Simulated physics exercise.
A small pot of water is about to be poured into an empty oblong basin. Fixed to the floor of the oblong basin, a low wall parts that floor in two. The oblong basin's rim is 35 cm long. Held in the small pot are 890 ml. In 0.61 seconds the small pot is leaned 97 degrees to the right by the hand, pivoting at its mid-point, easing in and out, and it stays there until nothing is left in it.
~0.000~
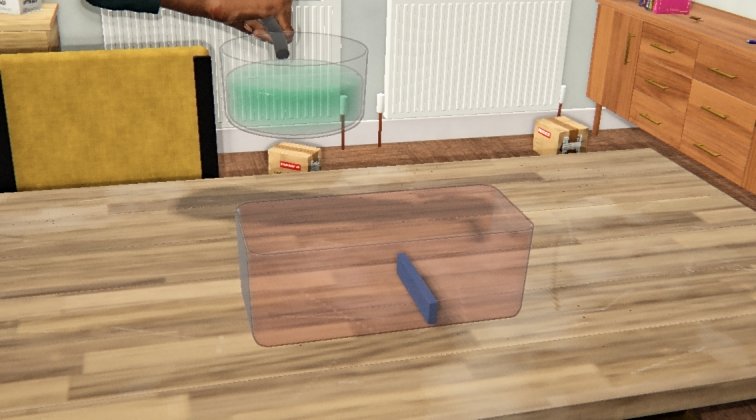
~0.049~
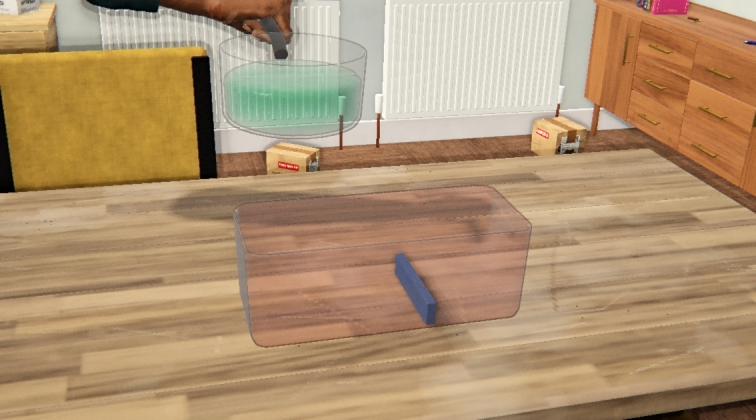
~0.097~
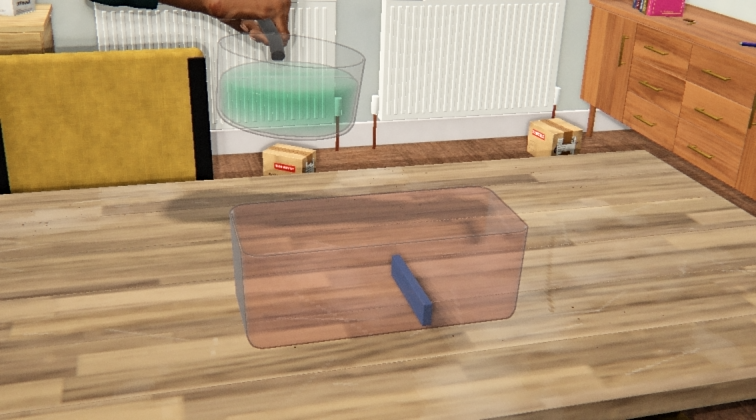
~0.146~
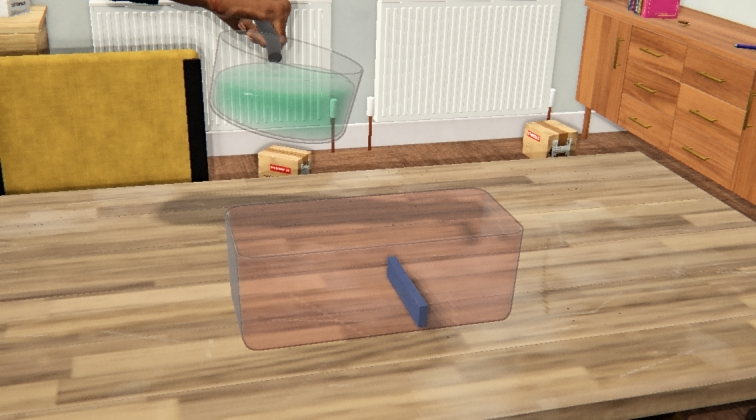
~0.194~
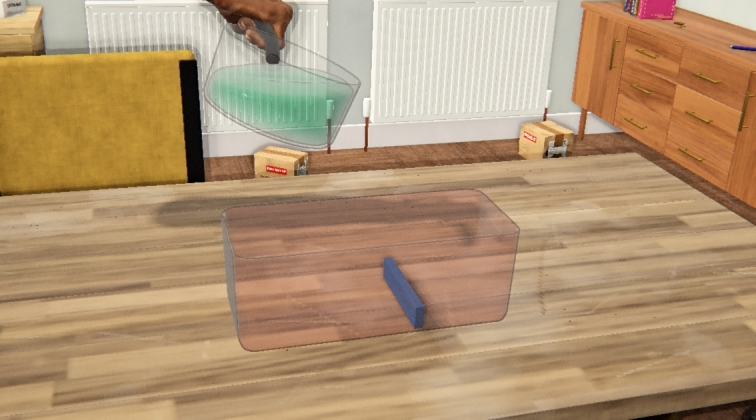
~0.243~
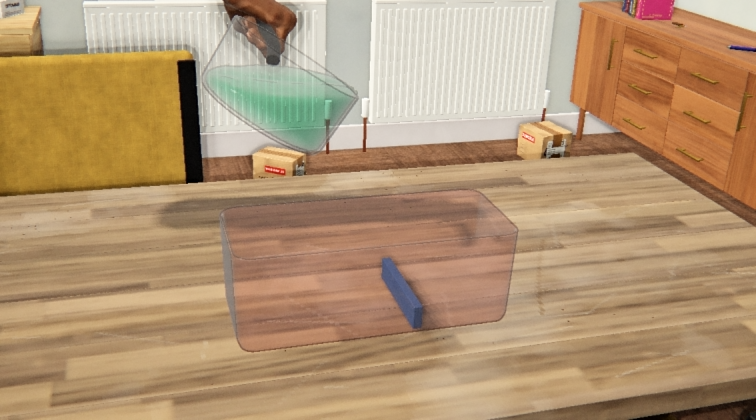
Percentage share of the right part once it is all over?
26 per cent.
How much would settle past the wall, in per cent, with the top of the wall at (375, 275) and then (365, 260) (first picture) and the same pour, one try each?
First 80, then 90 per cent.
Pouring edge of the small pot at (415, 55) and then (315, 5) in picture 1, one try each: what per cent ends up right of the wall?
It comes to 60 per cent, and then 20 per cent.
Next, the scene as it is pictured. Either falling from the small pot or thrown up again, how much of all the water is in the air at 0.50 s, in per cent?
Around 50 in a hundred.
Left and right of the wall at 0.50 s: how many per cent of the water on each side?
I'd say some 12 in a hundred on the left and 2 on the right.
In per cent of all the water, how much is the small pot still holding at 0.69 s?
Roughly 12 percent remains.
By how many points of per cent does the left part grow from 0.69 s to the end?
About 20 percent.
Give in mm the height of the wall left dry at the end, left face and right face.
About 10 mm on the left, about 18 mm on the right.
By 0.50 s the tilt is 90° and 36 per cent is still to pour, 11 is left of the wall and 2 right of it.
By 0.69 s the tilt is 97° and 12 per cent is still to pour, 50 is left of the wall and 28 right of it.
By 0.89 s the tilt is 97° and 3 per cent is still to pour, 63 is left of the wall and 24 right of it.
By 1.11 s the tilt is 97° and 1 per cent is still to pour, 70 is left of the wall and 25 right of it.
At rest 71 per cent lies left of the wall, 26 right of it and 3 outside.
